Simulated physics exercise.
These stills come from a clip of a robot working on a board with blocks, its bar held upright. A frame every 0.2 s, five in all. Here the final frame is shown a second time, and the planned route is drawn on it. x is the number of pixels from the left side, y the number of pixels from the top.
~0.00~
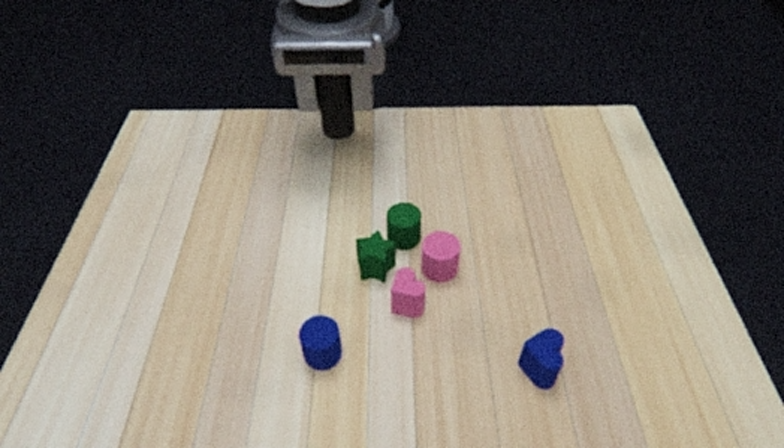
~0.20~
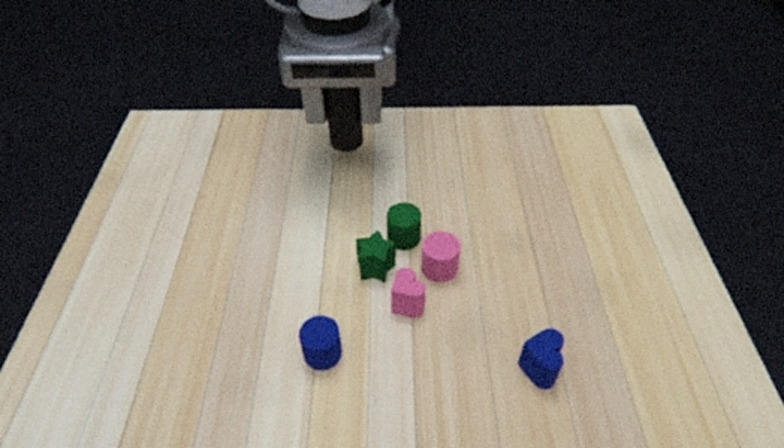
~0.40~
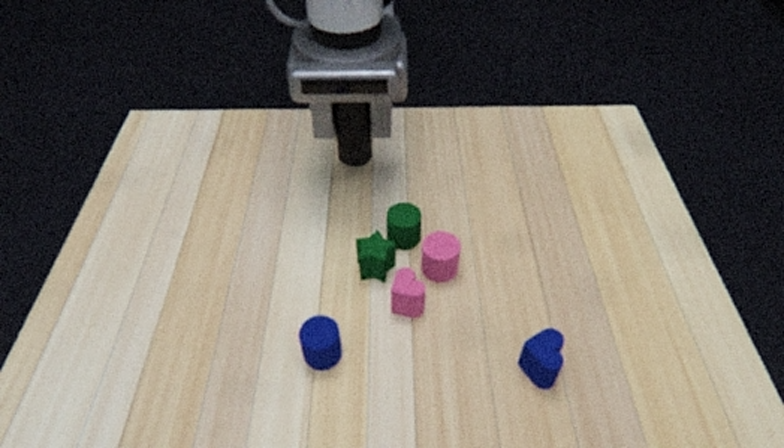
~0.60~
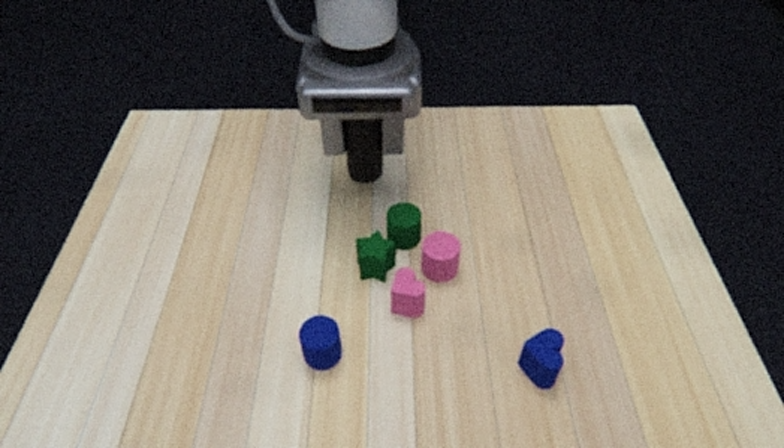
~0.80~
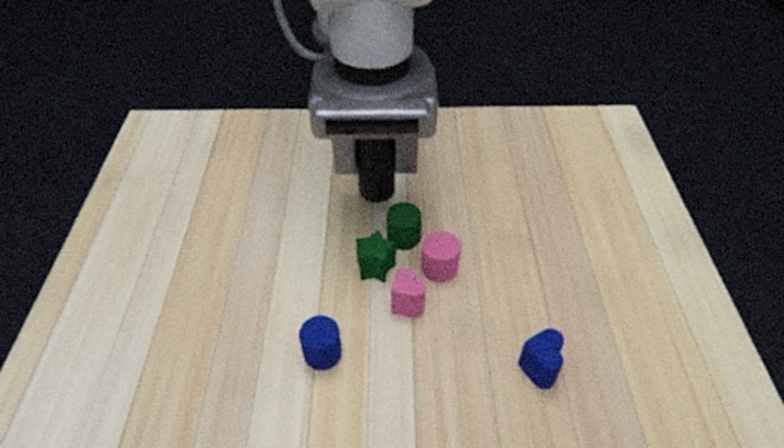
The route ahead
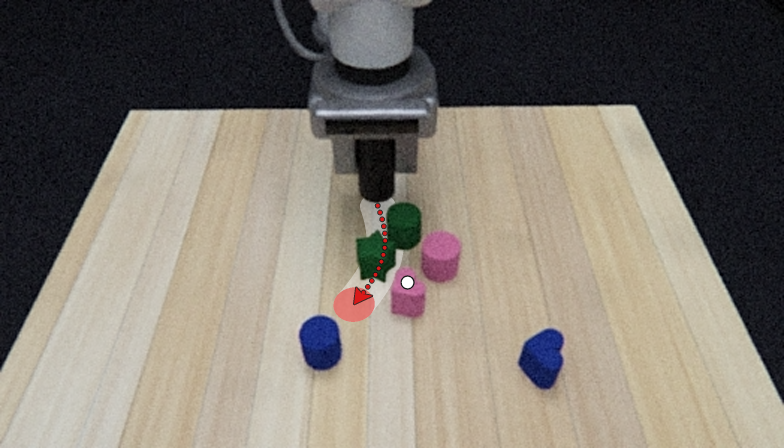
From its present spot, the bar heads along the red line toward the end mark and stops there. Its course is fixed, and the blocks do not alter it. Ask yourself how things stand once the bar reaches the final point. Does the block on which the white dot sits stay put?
It seems so.
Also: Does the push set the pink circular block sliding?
Yes, I think so.
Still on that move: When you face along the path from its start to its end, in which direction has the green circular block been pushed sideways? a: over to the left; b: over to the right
I choose a.
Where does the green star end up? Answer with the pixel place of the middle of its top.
So, by the moment the path ends, you'll find the top centre of the green star at (351, 317).
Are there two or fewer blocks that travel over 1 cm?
No, I don't think so.
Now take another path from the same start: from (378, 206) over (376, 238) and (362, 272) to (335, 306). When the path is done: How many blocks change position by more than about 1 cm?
The count is two.
The line goes from (378, 206) by way of (385, 236) and (378, 270) to (354, 304); the dot is on the pink heart.
On the path given first. One third of the way, bar at (385, 221); green circular block at (416, 229); pink circular block at (446, 247).
Two thirds of the way, bar at (377, 256); green star at (363, 281); green circular block at (420, 240); pink circular block at (456, 250).
At the end, bar at (353, 290); green star at (351, 317), turned 30° anticlockwise; green circular block at (420, 240); pink heart unmoved; pink circular block at (456, 250).
